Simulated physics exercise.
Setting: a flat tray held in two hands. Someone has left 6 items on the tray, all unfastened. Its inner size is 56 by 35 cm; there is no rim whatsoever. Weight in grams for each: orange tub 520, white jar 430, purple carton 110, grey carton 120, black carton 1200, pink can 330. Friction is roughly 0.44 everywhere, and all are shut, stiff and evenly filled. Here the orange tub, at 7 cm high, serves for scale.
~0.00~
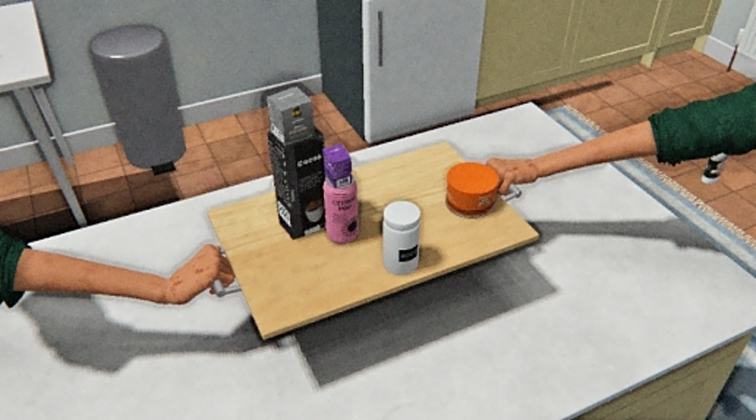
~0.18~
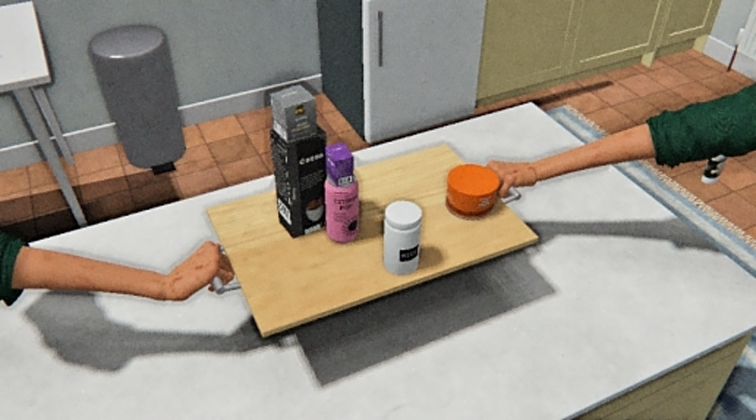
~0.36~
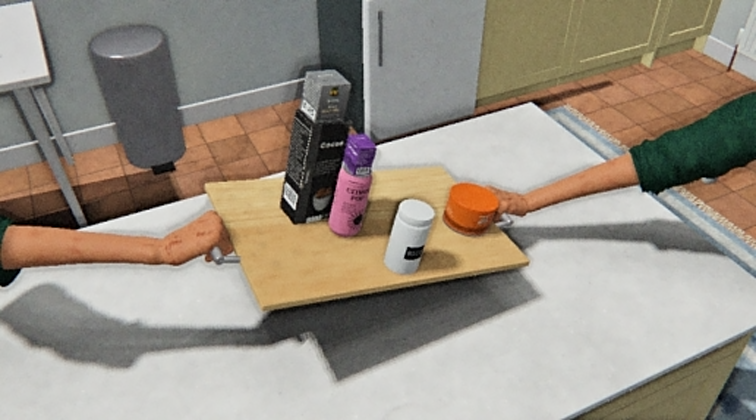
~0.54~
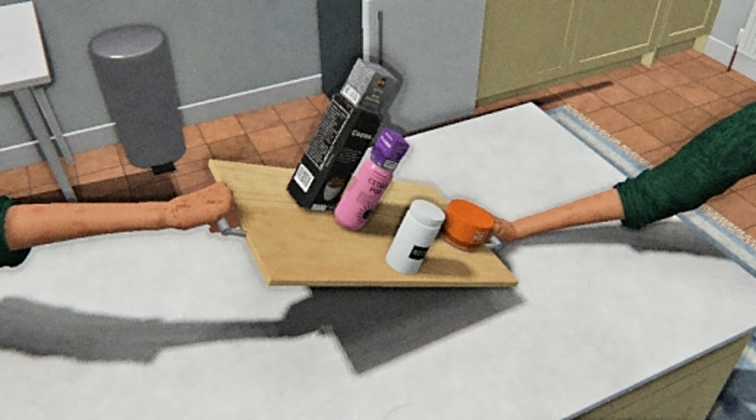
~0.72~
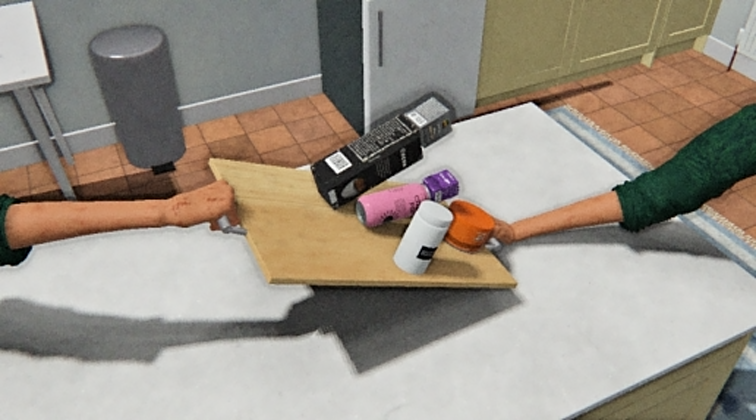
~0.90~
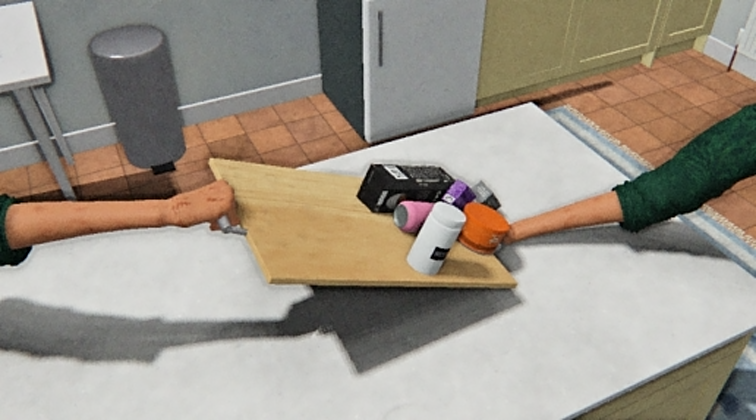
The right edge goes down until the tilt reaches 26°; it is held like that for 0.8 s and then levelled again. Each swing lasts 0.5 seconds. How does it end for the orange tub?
Oh, it overbalances.
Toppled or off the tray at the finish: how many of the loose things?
The number is 6.
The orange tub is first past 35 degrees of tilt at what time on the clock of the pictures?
I'd say around the 1.1 s mark.
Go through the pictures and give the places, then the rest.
The first picture shows tray level; orange tub (471, 190); white jar (401, 239).
The second picture shows tilt 1°, right edge down; grey carton (294, 114); black carton (301, 180).
The third picture shows tilt 14°, right edge down; pink can (350, 200); white jar (409, 237).
The fourth picture shows tilt 25°, right edge down; grey carton (369, 86) rocked 7° off its seat; purple carton (390, 150) rocked 9° off its seat.
The fifth picture shows tilt 26°, right edge down; purple carton (441, 187) rocked 58° off its seat; black carton (368, 162) rocked 52° off its seat.
The sixth picture shows tilt 26°, right edge down; orange tub (481, 229) 5 cm from its spot; white jar (436, 239) 5 cm from its spot.
By 1.00 s, tilt 26°, right edge down; orange tub and purple carton now off the tray; black carton on its side; pink can on its side.
By 1.30 s, tilt 26°, right edge down; black carton now off the tray; pink can on its side; white jar 17 cm from its spot.
By 1.70 s, tilt 8°, right edge down; white jar and pink can now off the tray.
By 1.80 s, tilt 2°, right edge down.
When it is over (2.4 s), off the tray and tipped over, orange tub, white jar, purple carton, grey carton, black carton and pink can. In the last view, orange tub near (521, 229).
